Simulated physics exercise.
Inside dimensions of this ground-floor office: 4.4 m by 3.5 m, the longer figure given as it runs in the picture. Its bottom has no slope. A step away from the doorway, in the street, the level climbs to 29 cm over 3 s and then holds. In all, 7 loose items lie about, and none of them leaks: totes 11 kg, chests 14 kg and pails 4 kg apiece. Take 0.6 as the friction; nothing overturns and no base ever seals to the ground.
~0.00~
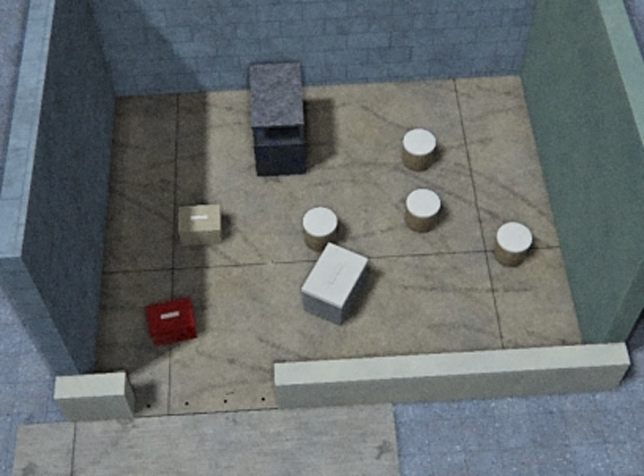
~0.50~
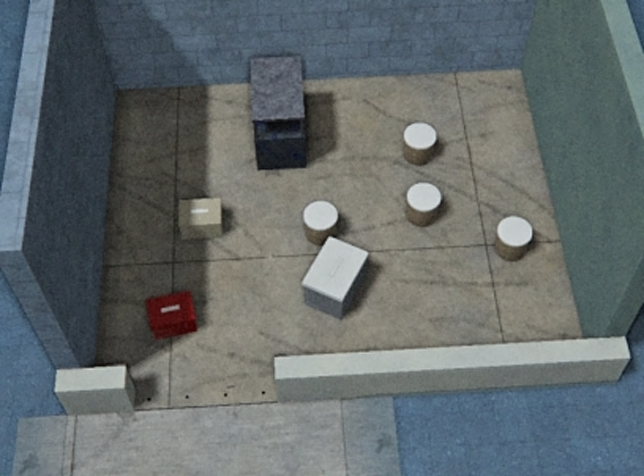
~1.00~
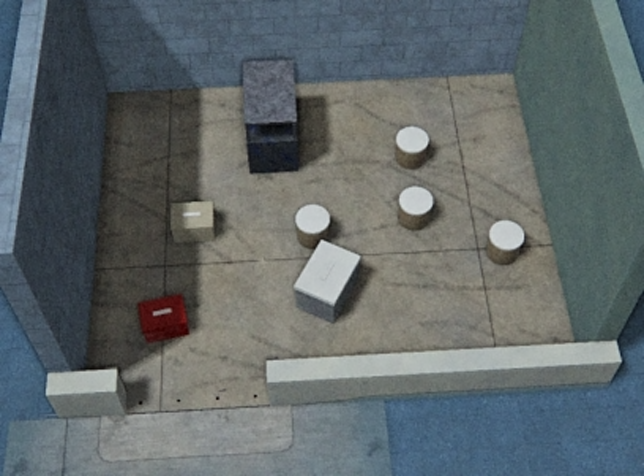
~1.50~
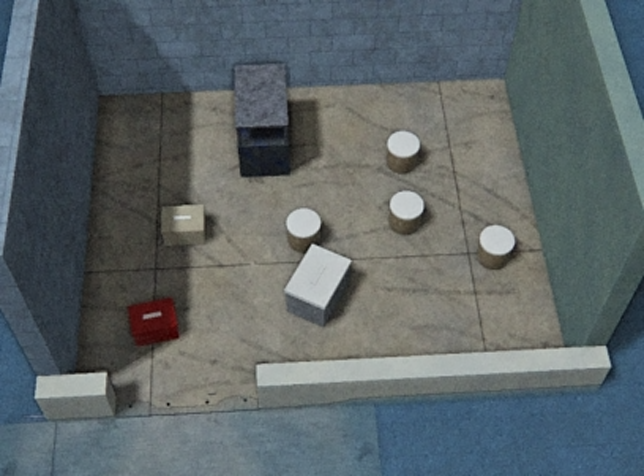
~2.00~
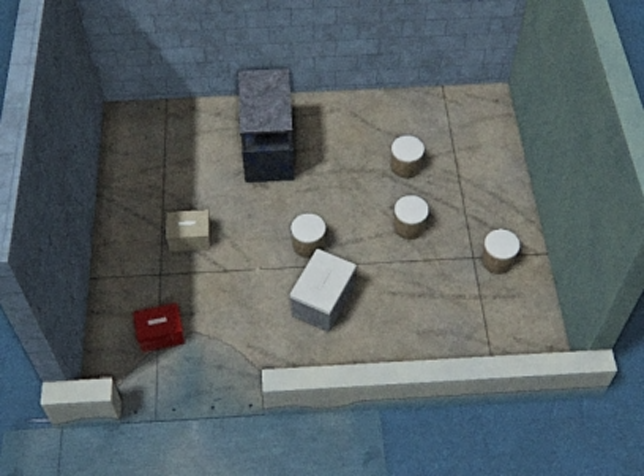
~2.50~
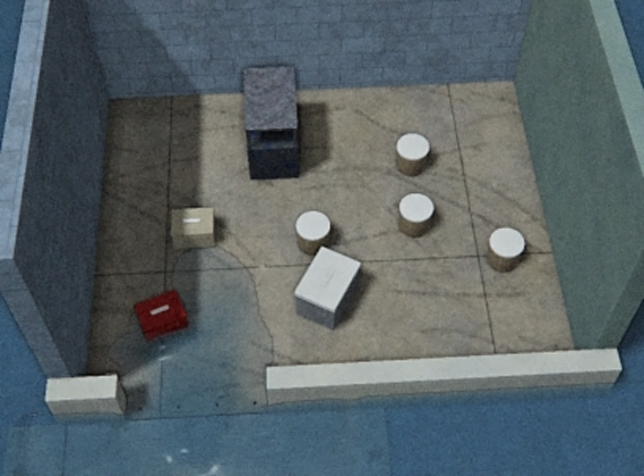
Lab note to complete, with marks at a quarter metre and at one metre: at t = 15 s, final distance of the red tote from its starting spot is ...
At t = 15 s the distance is above one metre.
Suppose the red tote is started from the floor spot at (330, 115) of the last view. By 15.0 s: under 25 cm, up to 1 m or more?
Short answer, it is taken a long way.
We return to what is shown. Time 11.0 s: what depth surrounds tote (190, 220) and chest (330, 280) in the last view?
I'd estimate 18 cm for the first and 9 cm for the second.
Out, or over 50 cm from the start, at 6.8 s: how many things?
By that time the total stands at 4.
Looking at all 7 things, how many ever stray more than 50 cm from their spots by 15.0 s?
Count: 7.
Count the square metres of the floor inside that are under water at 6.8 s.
Around 14 m2 of it.
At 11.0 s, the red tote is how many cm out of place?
I'd guess some 250 cm by then.
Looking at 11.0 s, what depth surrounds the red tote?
22 cm or so.
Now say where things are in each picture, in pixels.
In the first frame, the red tote at (170, 316), on the bottom; 0.0 m2 under water; 0 of 7 have shifted.
In the second frame, the red tote at (170, 309) rests on the ground; water covers 0.0 m2; 0 of 7 have shifted.
In the third frame, the red tote at (162, 313) rests on the ground; 0.0 m2 under water; 0 of 7 have shifted.
In the fourth frame, the red tote at (152, 316) rests on the ground; 0.0 m2 under water; 0 of 7 have shifted.
In the fifth frame, the red tote at (158, 322), on the bottom; water covers 0.5 m2; 0 of 7 have shifted.
In the sixth frame, the red tote at (160, 310) rests on the ground, 9 cm from its start; water covers 1.3 m2; 1 of 7 have shifted.
After 3.5 s the red tote is near (127, 244), 0.9 m from its start, aground; 0 afloat.
After 6.8 s the red tote is near (154, 108), 2.4 m from its start, afloat; 3 afloat.
After 11.0 s the red tote is near (227, 116), 2.3 m from its start, afloat; 7 afloat.
After 15.0 s the red tote is near (234, 81), 2.7 m from its start, afloat; 7 afloat.
